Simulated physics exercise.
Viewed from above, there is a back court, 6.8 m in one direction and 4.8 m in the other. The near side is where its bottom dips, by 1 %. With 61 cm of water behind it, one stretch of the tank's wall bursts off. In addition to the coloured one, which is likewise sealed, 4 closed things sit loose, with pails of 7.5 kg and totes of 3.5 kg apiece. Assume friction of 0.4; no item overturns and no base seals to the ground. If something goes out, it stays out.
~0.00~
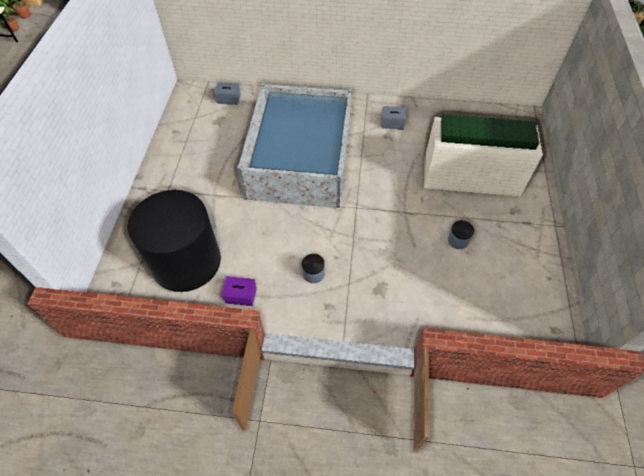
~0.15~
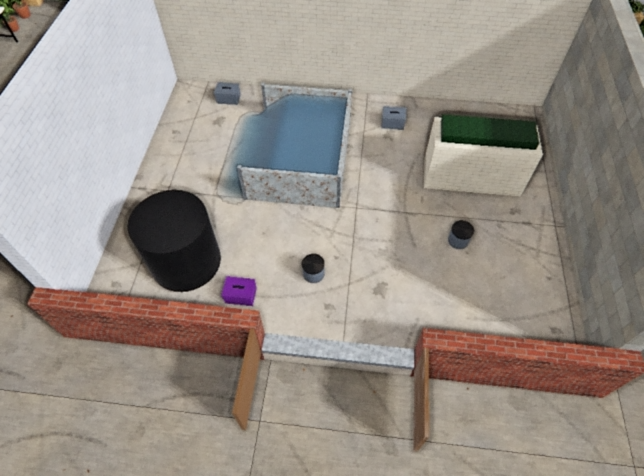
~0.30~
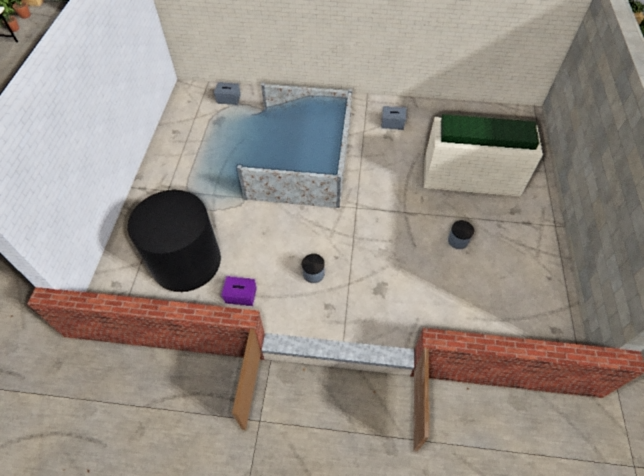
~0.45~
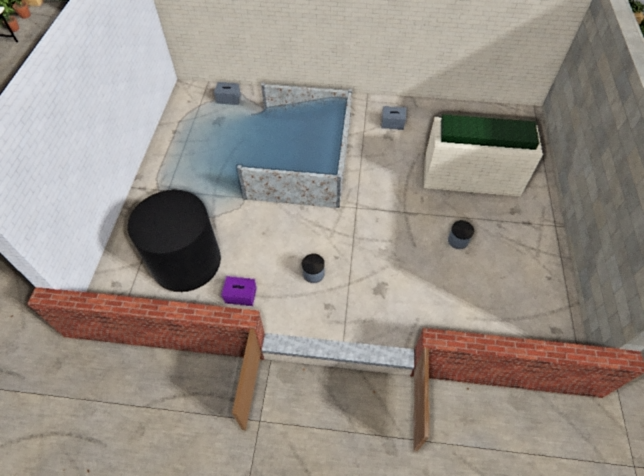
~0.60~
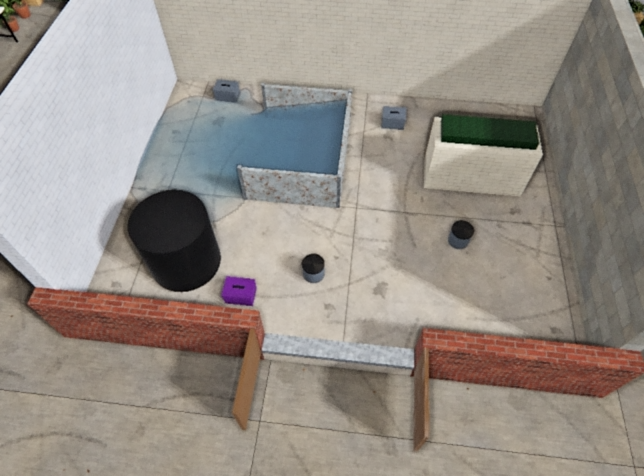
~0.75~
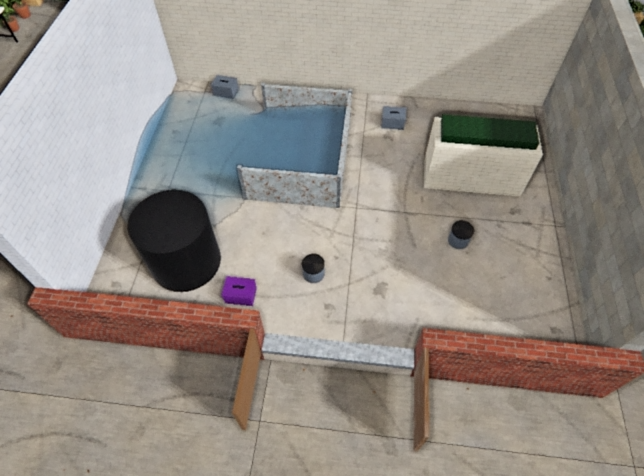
Water poured out through the open left side of a stone tank and spread across the courtyard floor to the white wall, nudging a grey box slightly, while the purple box stayed still.
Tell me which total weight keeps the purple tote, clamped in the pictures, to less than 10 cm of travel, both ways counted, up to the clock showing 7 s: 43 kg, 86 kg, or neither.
The lighter 43 kg does.
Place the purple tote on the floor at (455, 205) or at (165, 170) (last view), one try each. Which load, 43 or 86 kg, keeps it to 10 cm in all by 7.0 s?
In that order: The smaller is enough; only the larger holds.
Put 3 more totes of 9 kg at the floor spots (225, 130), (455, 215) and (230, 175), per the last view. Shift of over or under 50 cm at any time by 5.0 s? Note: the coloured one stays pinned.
In that order: Farther, then not as far, then farther.
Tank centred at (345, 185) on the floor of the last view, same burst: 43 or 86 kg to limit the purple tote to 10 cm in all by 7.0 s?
Well, in that case the lighter one is plenty.
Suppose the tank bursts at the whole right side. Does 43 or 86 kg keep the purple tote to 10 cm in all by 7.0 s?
So the lighter pick works.
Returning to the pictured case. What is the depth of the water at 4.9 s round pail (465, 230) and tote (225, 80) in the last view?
Depths: Near 0 cm, then near 11 cm.
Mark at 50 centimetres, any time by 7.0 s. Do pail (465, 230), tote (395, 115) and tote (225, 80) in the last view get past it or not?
Result, in sequence - within the limit; exceeds the limit; exceeds the limit.
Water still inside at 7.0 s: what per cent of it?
96 % or so.
After 1.4 s the purple tote would be 0 cm from its start with 43 kg and 0 cm from its start with 86 kg; 0 cm of water round it then.
After 3.1 s the purple tote would be 0 cm from its start with 43 kg and 0 cm from its start with 86 kg; 6 cm of water round it then.
After 4.9 s the purple tote would be 0 cm from its start with 43 kg and 0 cm from its start with 86 kg; 6 cm of water round it then.
After 7.0 s the purple tote would be 0 cm from its start with 43 kg and 0 cm from its start with 86 kg; 6 cm of water round it then.
